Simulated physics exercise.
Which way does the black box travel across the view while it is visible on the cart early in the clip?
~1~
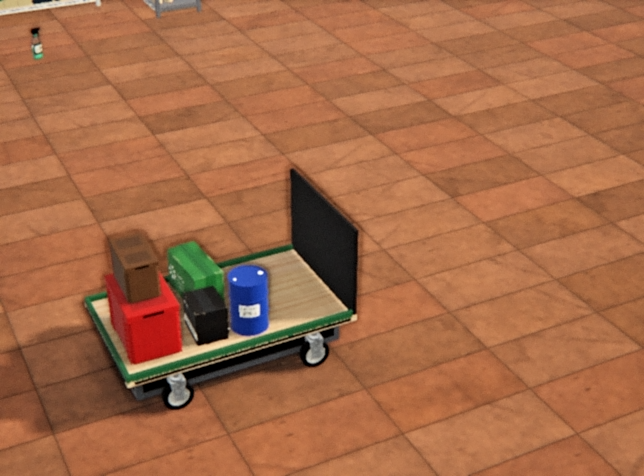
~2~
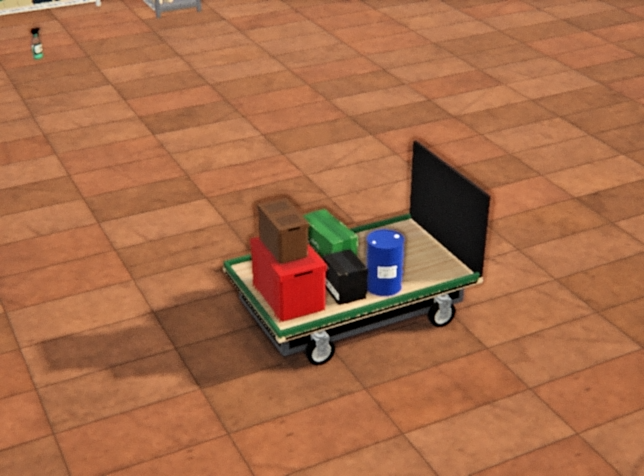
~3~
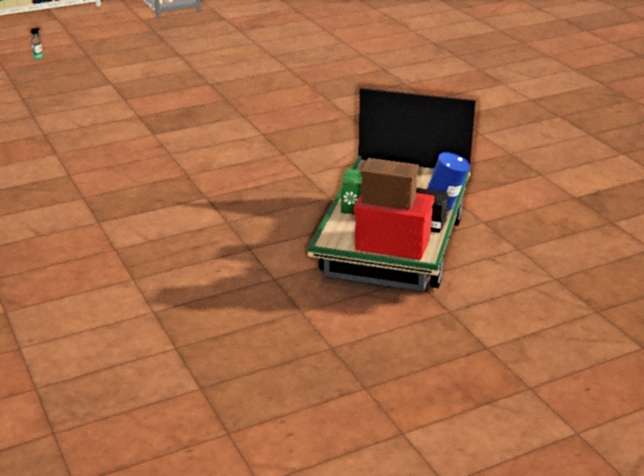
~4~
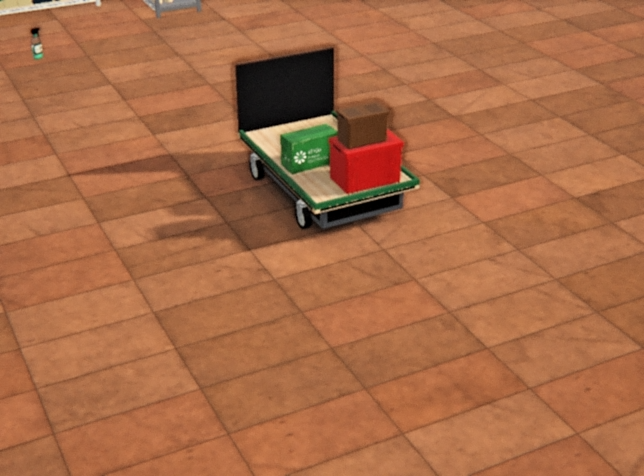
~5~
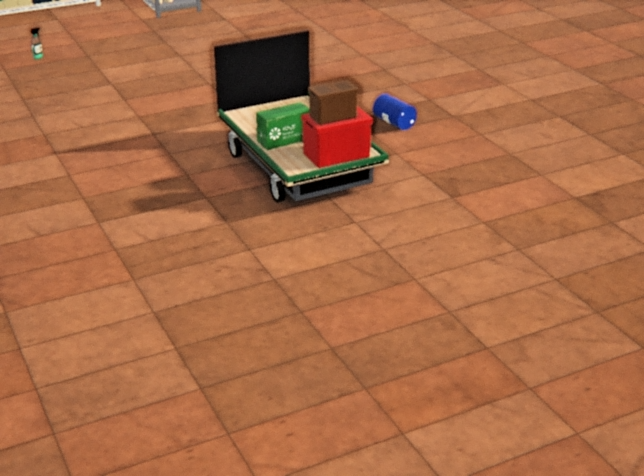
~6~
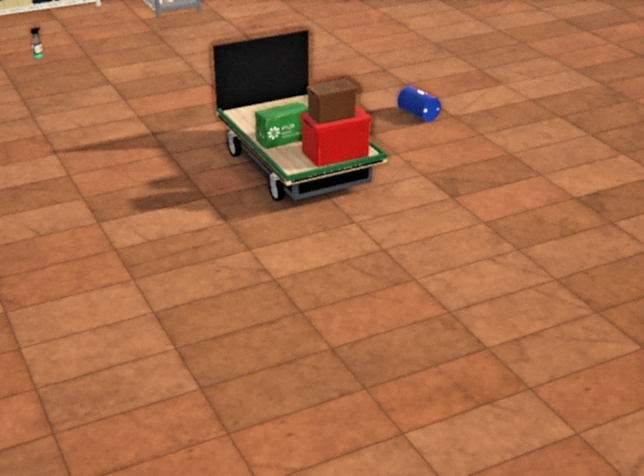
The black box moves to the right, carried along on the cart.
